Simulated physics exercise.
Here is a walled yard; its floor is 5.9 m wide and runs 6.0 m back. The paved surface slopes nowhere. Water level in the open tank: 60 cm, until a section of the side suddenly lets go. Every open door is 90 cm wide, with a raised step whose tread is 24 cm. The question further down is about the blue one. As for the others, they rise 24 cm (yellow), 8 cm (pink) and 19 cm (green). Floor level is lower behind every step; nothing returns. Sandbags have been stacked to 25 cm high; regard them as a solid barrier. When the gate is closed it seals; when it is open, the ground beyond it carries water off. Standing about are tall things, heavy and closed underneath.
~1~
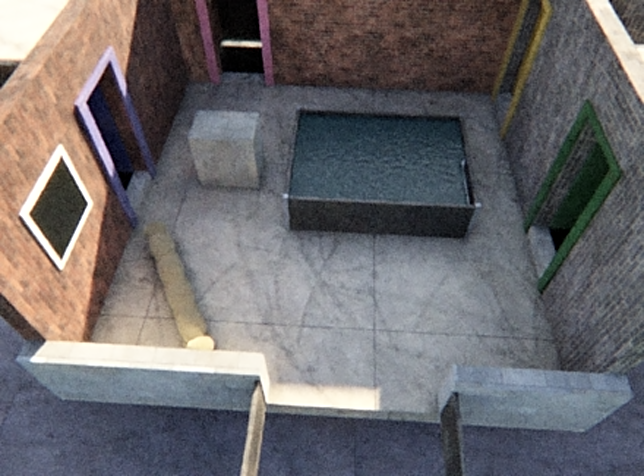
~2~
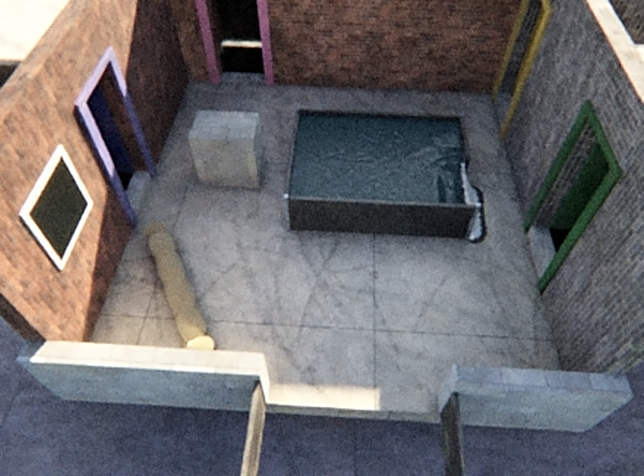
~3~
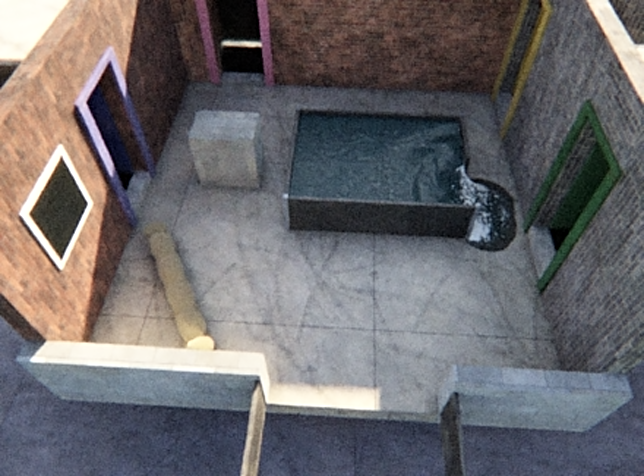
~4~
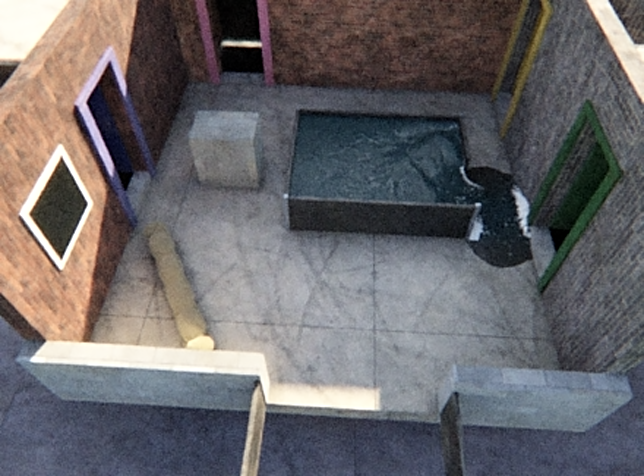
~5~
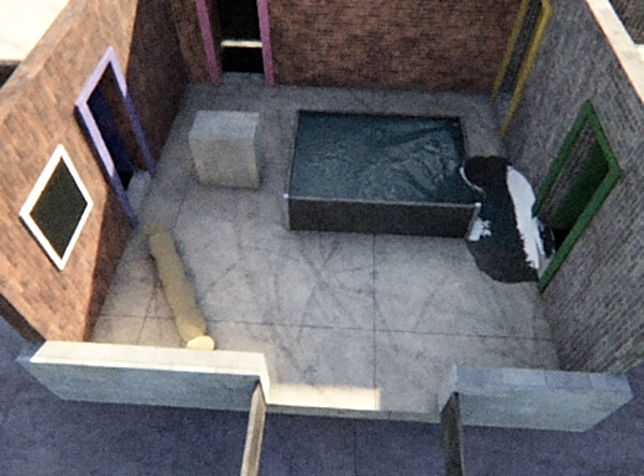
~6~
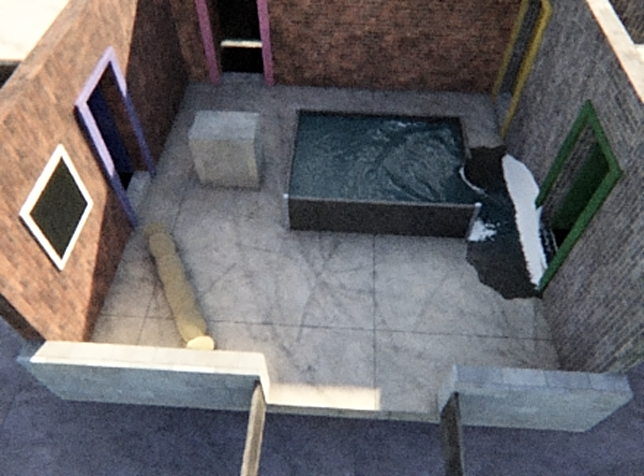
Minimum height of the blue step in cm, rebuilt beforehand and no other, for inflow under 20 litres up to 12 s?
8.5 cm.
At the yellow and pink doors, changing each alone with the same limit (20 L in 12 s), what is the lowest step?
Some 13.5 cm for yellow, some 7.5 cm for pink.
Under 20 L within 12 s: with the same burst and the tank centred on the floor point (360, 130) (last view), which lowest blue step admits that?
Then close to 7.0 cm.
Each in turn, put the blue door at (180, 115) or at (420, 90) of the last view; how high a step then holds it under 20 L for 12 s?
In turn: Roughly 9.5 cm, roughly 14.0 cm.
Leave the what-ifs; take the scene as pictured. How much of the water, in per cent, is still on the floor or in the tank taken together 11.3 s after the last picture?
Roughly 84 in a hundred.
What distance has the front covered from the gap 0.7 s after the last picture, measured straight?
3.0 m.
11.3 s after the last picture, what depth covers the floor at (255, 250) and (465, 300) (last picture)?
7 and 2 cm.
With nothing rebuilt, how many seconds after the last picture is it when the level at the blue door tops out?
Around 8.5 s, give or take.
Then, 0.7 s after the last picture water covers 15 % of the floor, deepest (48 cm) near (515, 215); it has not reached the blue door.
Then, 2.3 s after the last picture water covers 35 % of the floor, deepest (36 cm) near (515, 215); it has not reached the blue door.
Then, 11.3 s after the last picture water covers 95 % of the floor, deepest (12 cm) near (104, 307); 10 cm at the blue door, 0 litres in over its 16 cm step.
At the blue door as built, the water peaked near 12 cm, 8.5 s after the last picture.
Run again over the same 12 s with other heights there, 54 litres in over 6.5 cm, 4 litres over 10.5 cm. The limit of 20 litres is kept from about 8.5 cm up.
